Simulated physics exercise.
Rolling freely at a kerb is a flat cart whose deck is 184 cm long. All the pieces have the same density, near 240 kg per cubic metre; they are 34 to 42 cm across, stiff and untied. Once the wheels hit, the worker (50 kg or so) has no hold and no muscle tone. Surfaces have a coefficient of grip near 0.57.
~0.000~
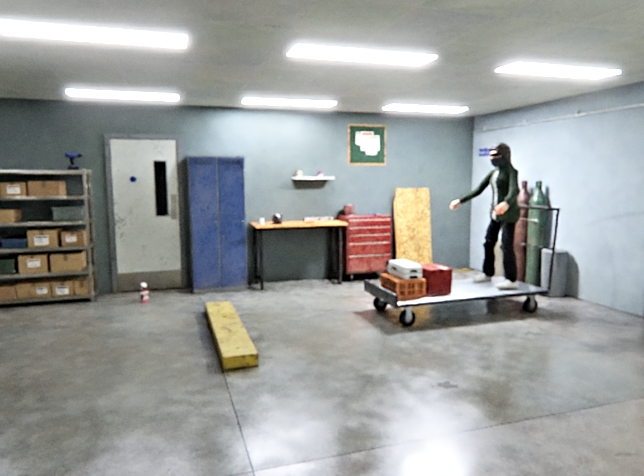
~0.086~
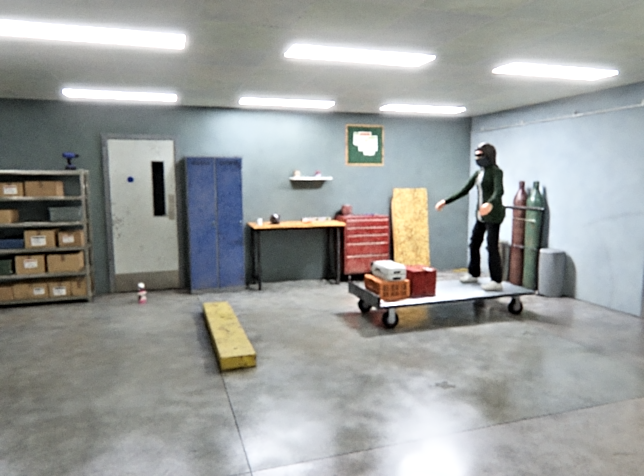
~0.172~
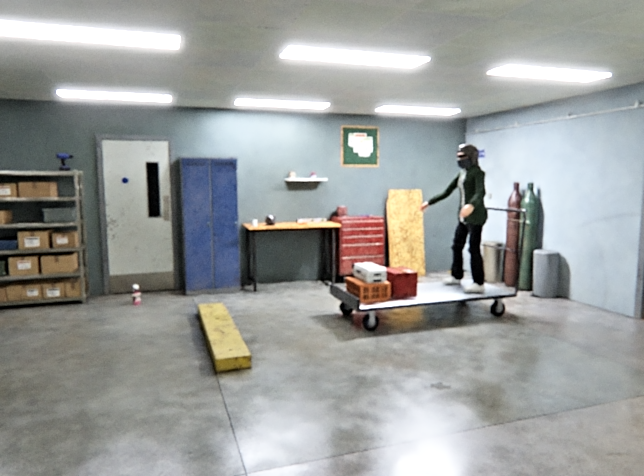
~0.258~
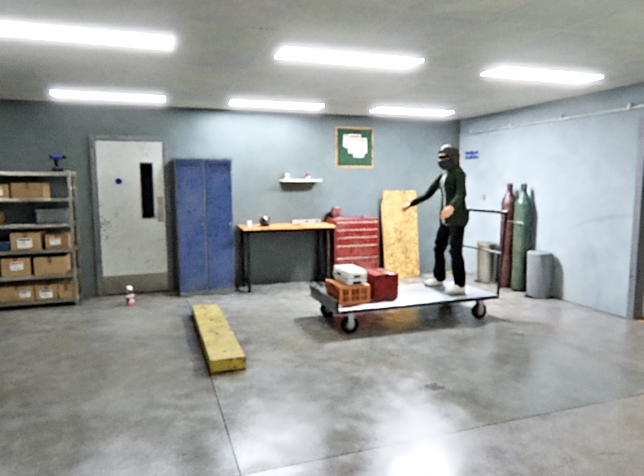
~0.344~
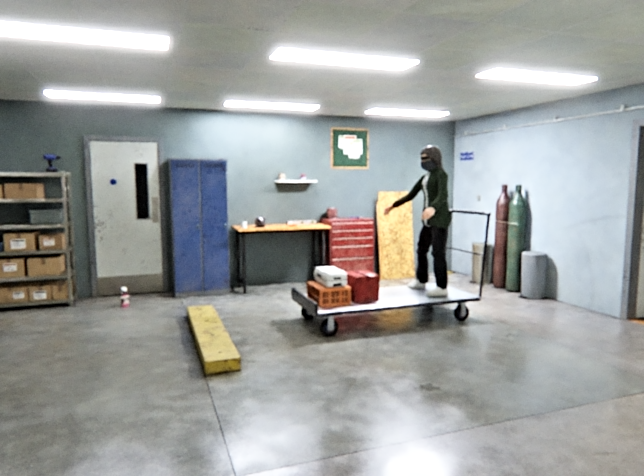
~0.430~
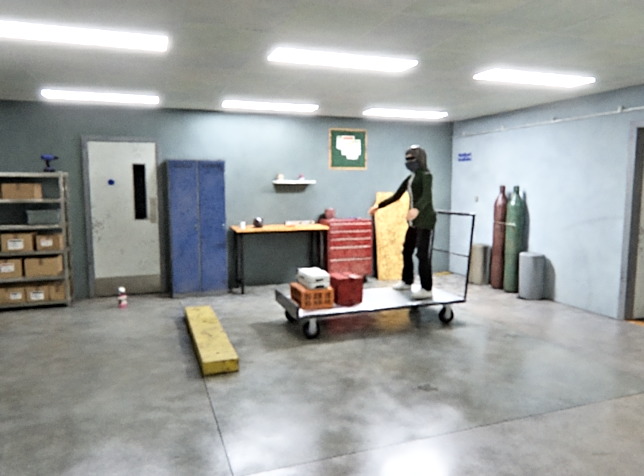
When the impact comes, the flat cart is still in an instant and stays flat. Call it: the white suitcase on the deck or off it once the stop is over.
Off.
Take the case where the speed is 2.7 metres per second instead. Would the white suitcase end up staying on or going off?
Then the white one would not stay put.
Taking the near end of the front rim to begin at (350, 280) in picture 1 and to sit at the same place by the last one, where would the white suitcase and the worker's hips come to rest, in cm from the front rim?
In that case white 10 behind, hips 120 behind.
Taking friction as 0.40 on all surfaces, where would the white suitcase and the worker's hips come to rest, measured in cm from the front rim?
With that grip, white stops 70 cm past and the hips 70 cm behind the front rim.
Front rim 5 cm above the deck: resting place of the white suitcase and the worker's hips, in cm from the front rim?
The white item would end 50 cm past the front rim, while the hips end 70 cm behind it.
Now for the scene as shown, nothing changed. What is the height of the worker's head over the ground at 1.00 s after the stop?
Height: Approx. 50 cm up.
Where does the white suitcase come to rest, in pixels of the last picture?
Resting point approx. (154, 337).
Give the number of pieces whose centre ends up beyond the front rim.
1 of them.
After 0.80 s the deck stops.
After 1.05 s the white suitcase is 4 cm past the rim, tilted 20°, near (208, 287) in the last picture's view.
After 1.35 s the white suitcase is 35 cm past the rim, tilted 125°, near (174, 324) in the last picture's view.
After 1.80 s the white suitcase is 54 cm past the rim, tilted 180°, near (154, 337) in the last picture's view.
When all is still (2.5 s), past the rim, white suitcase; behind it, orange crate, red carton and the worker's hips.
